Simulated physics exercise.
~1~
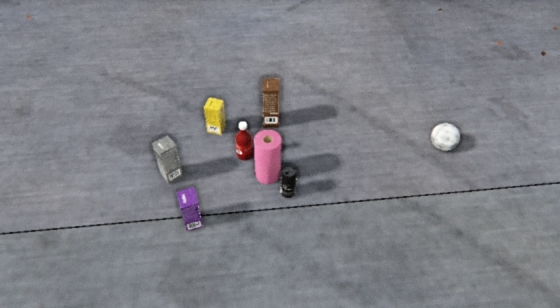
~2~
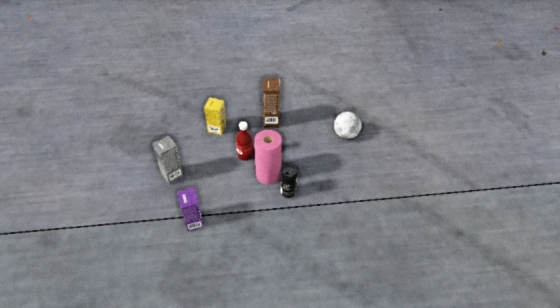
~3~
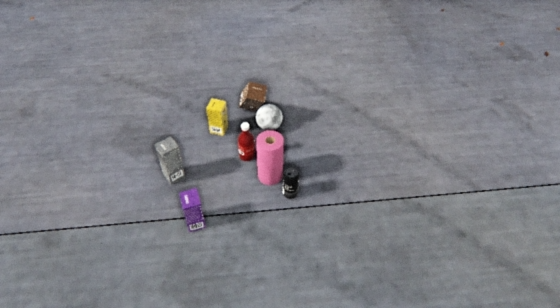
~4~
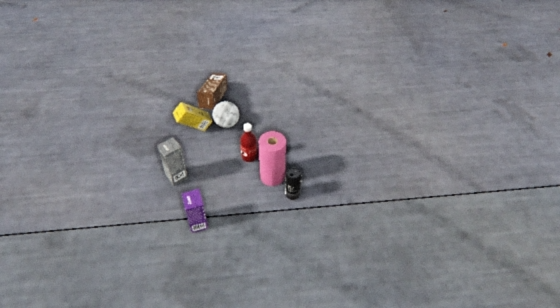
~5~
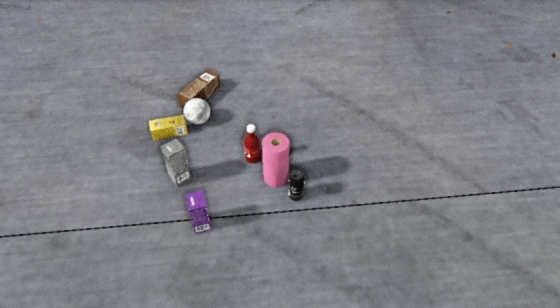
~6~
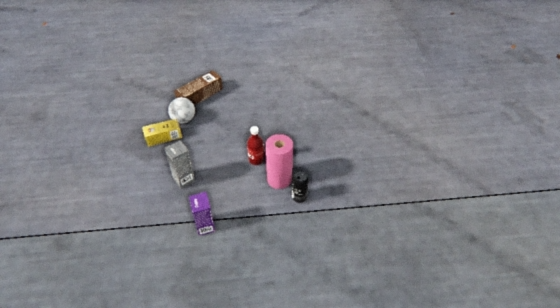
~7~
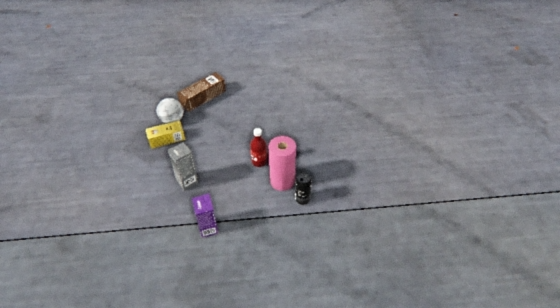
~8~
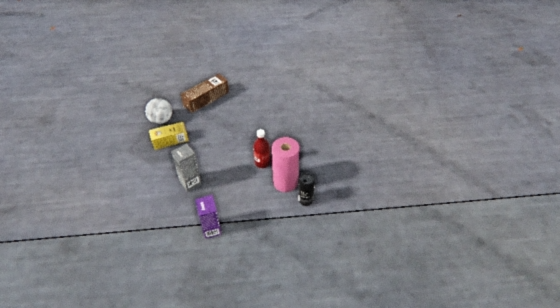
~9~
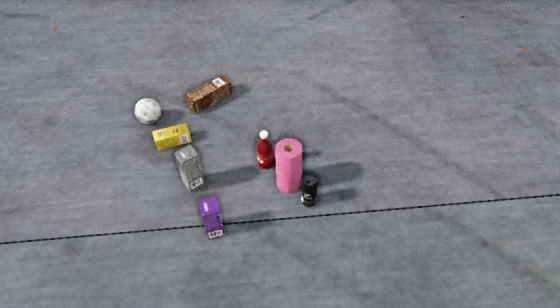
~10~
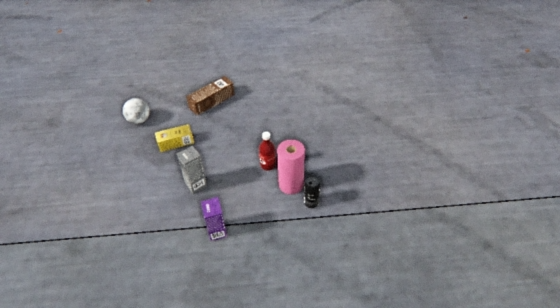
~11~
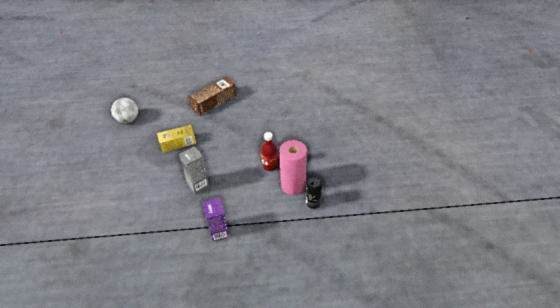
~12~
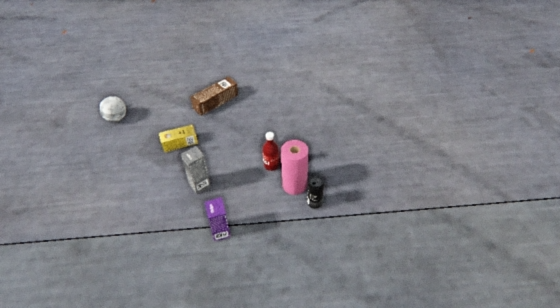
A white ball rolled in from the right across the grey floor, knocked over the brown carton and then the yellow one, and kept rolling slowly left past them, while the grey and purple cartons, red bottle, pink roll and black can stayed standing.
